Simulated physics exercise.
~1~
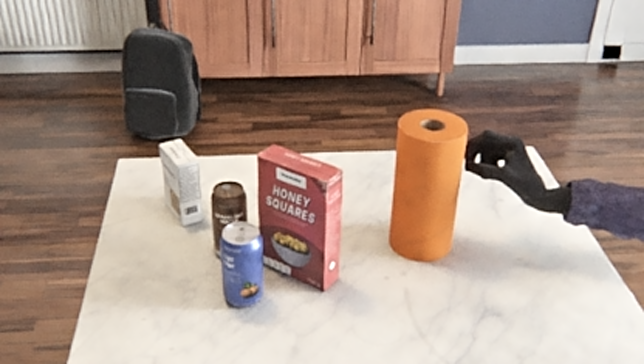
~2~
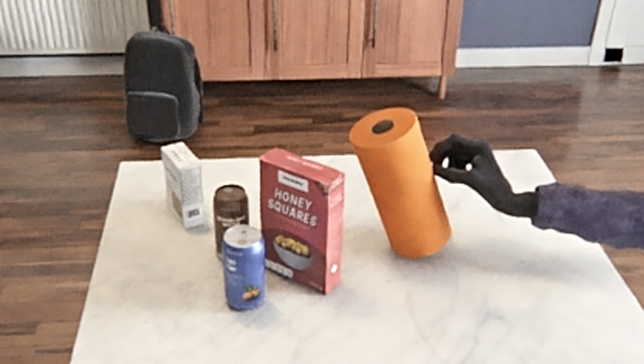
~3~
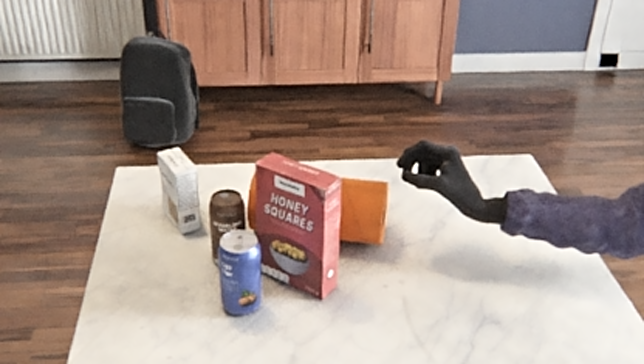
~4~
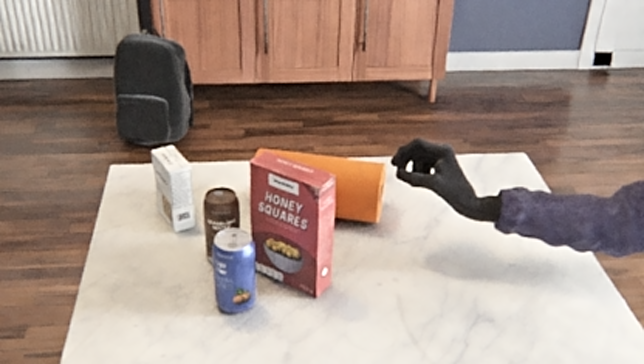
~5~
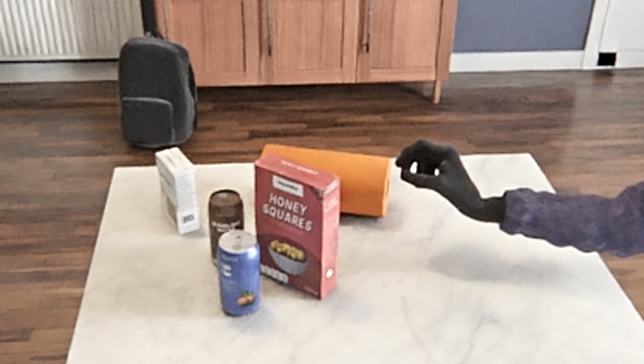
A dark hand reached in from the right and pushed a tall orange roll on a white table, tipping it left until it fell on its side behind the red cereal packet, while the cans and the packets stayed standing.
